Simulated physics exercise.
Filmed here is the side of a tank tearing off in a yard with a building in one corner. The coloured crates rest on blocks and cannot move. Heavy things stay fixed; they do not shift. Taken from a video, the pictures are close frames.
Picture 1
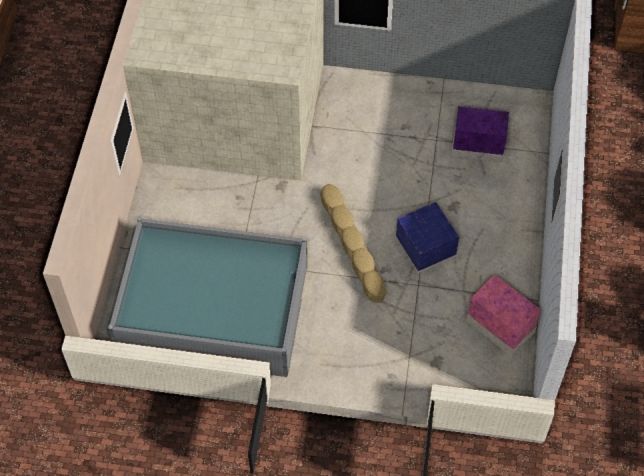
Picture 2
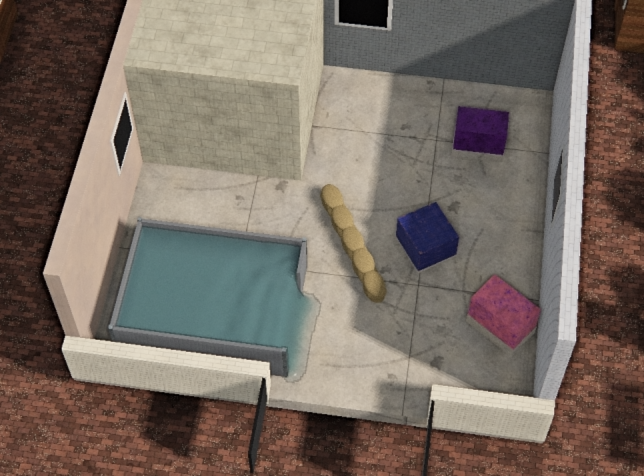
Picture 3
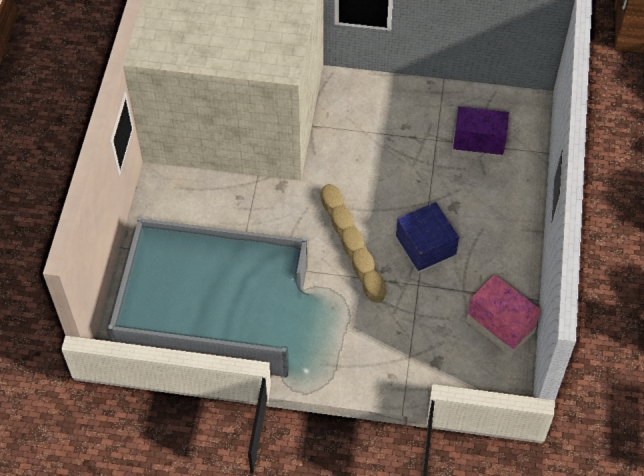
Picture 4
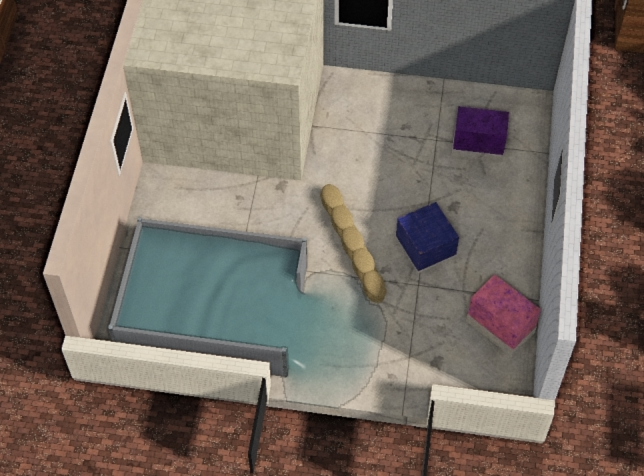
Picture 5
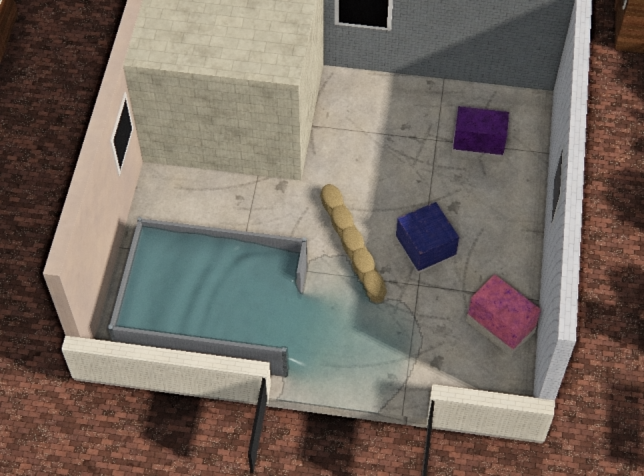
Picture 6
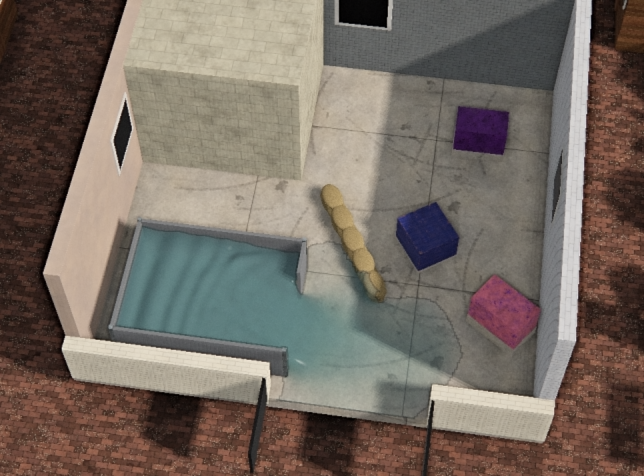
Water pouring from the broken right side of a tank in a walled yard, spreading rightward across the pale floor past sandbags.
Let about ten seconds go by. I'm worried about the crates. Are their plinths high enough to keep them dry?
One by one: As for the blue crate it's moistened by the water. As for the purple crate it's untouched by the water. As for the pink crate it's moistened by the water.
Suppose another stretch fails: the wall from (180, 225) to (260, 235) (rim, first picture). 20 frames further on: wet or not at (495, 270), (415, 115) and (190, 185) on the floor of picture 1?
Spared; drenched; drenched.
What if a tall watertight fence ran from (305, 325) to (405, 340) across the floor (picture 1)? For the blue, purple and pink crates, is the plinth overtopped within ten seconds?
In short: Blue crate takes water; purple crate escapes it; pink crate is topped.
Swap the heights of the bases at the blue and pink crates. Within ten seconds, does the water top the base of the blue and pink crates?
In that case the blue crate is swamped, and the pink crate is swamped.
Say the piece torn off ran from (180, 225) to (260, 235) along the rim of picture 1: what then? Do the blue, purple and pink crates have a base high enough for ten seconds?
Going through them, the blue crate gets reached, the purple crate is never reached and the pink crate is never reached.
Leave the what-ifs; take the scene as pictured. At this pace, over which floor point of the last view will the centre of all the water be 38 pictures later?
Near (366, 276) in the last view.
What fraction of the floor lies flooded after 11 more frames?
About 40 per cent.
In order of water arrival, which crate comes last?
Answer: The crate marked purple.
A moment on, water covers 25 % of the floor; the blue crate not reached, the purple crate not reached, the pink crate water round its plinth.
Next, water covers 40 % of the floor; the blue crate water round its plinth, the purple crate not reached, the pink crate water round its plinth.
Then, water covers 50 % of the floor; the blue crate water round its plinth, the purple crate water round its plinth, the pink crate water round its plinth.
Later, water covers 80 % of the floor; the blue crate water round its plinth, the purple crate water round its plinth, the pink crate water round its plinth.
In the end, water covers 95 % of the floor; the blue crate was topped, the purple crate stayed above the water, the pink crate was topped.
